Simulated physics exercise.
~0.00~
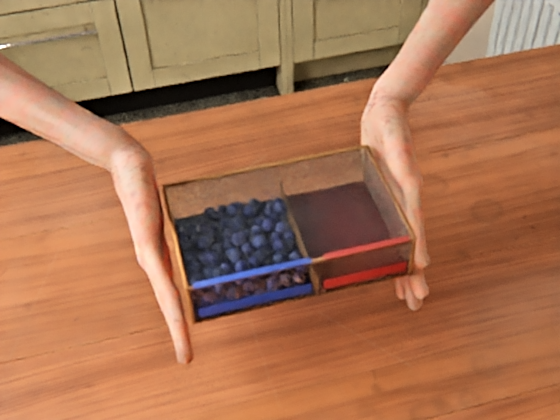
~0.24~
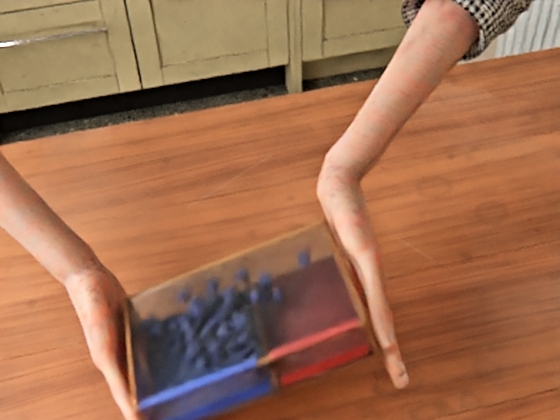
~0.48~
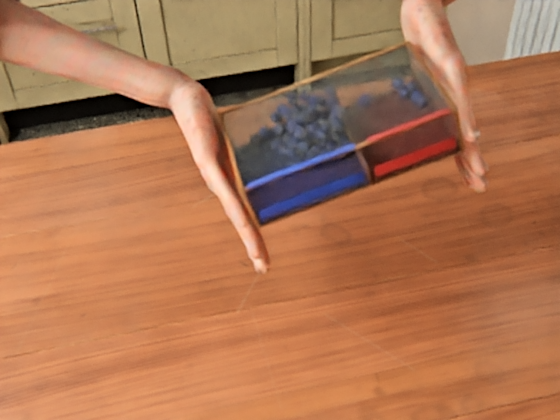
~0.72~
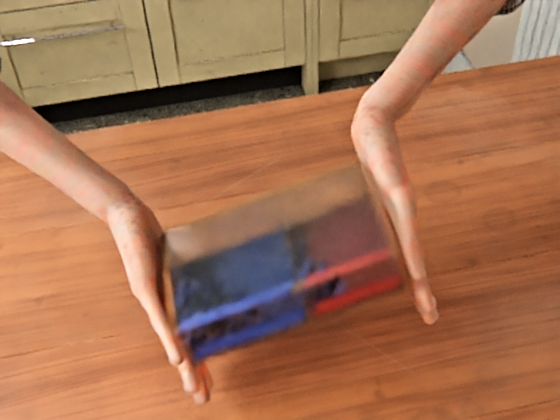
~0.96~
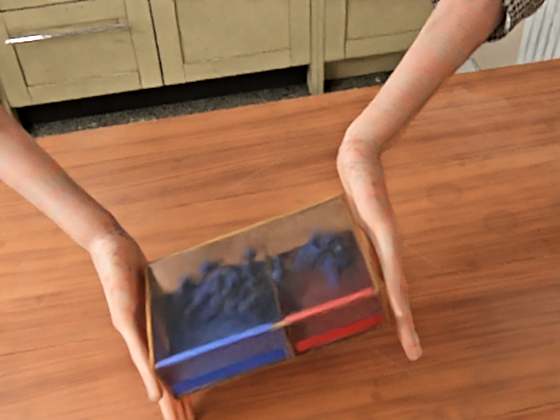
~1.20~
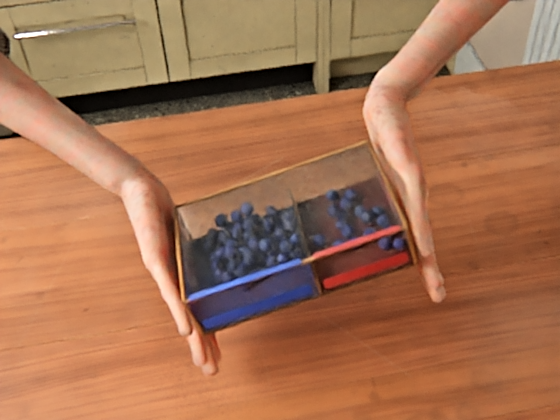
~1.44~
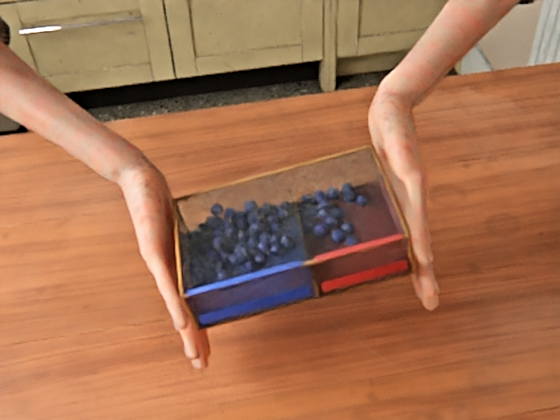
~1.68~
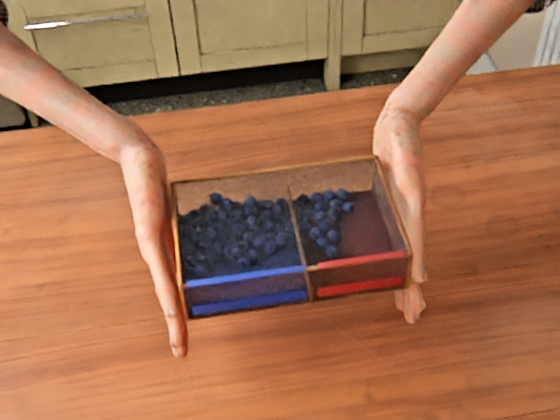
Two hands shake and tilt a clear-lidded box, spreading blueberries from blue into red, then level it.
